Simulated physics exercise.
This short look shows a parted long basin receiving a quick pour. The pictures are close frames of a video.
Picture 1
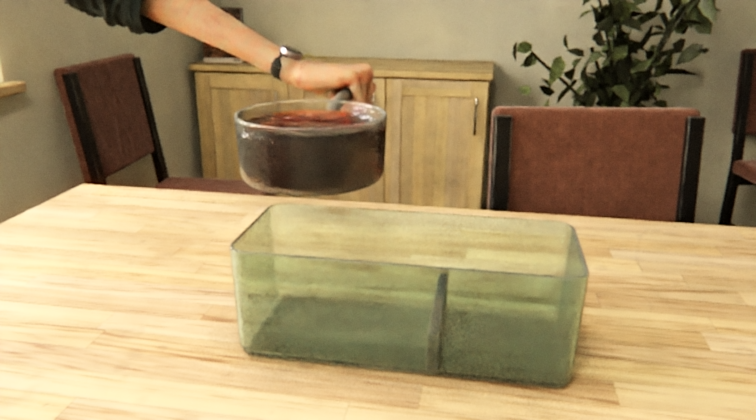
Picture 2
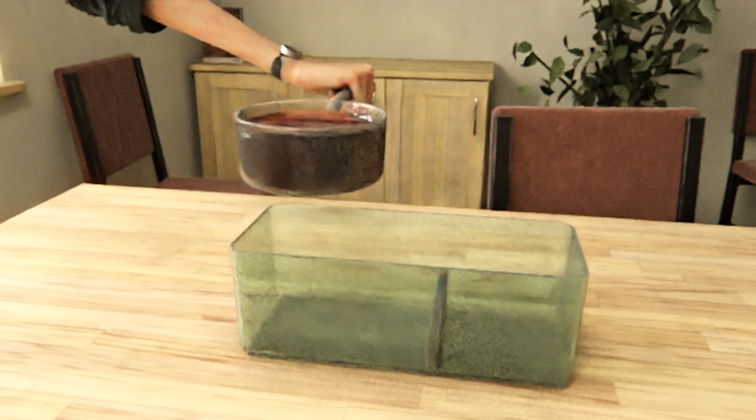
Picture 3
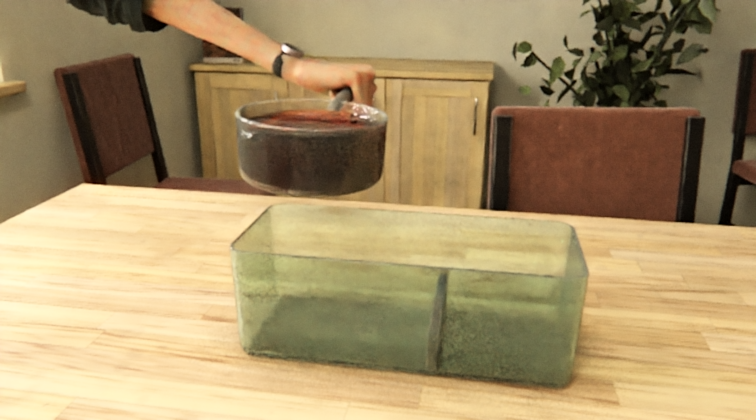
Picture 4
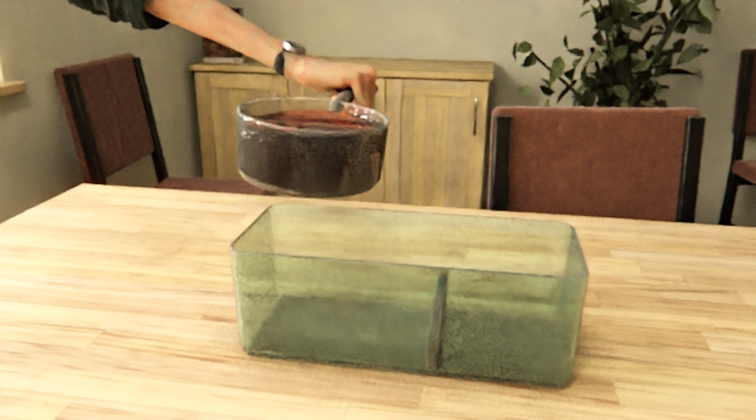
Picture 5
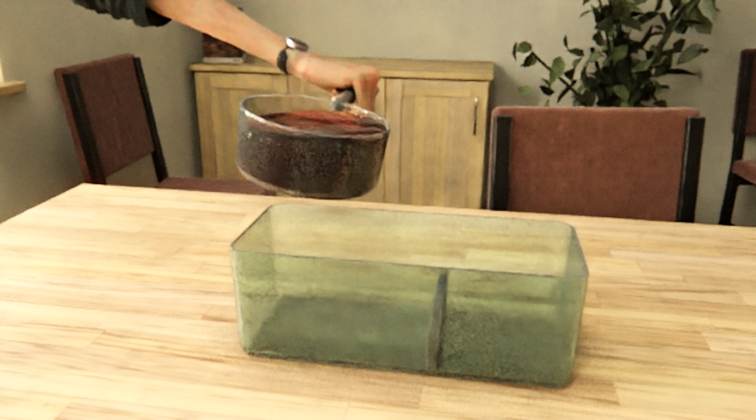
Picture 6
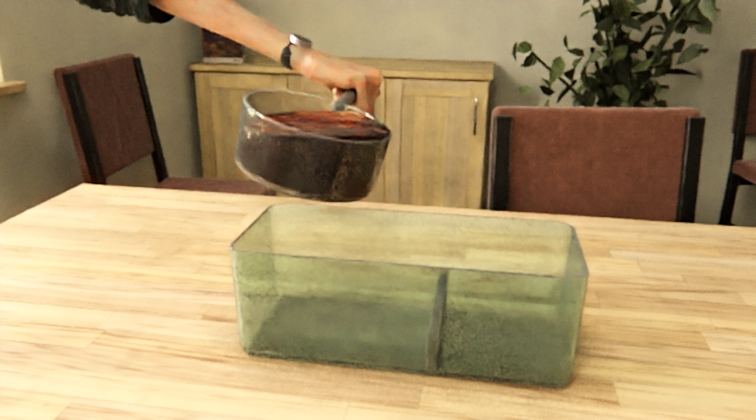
Above a divided green basin on a table, a hand slowly tilts a pot of dark liquid rightward.
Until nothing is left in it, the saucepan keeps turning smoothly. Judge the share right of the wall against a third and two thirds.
Well, the amount right of the wall reaches a third without passing two thirds.
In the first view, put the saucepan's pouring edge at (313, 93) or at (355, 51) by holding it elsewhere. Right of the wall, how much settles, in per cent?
10 % and 35 %.
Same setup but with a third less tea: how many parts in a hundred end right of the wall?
About 25 in a hundred.
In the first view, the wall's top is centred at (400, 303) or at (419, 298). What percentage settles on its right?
In order, 75 and 65 in a hundred.
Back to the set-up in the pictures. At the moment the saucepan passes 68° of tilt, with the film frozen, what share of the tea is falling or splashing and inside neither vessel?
25 per cent.
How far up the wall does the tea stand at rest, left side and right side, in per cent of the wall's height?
It settles around 40 on the left side and around 50 on the right side.
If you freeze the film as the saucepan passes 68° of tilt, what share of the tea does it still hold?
It still holds around 40 per cent there.
A moment on, the tilt is 68° and 40 per cent is still to pour, 11 is left of the wall and 23 right of it.
Next, the tilt is 101° and 6 per cent is still to pour, 44 is left of the wall and 47 right of it.
Then the tilt is 108° and 0 per cent is still to pour, 52 is left of the wall and 48 right of it.
Later the tilt is 108° and 0 per cent is still to pour, 52 is left of the wall and 48 right of it.
At rest 52 per cent lies left of the wall, 48 right of it and 0 outside.
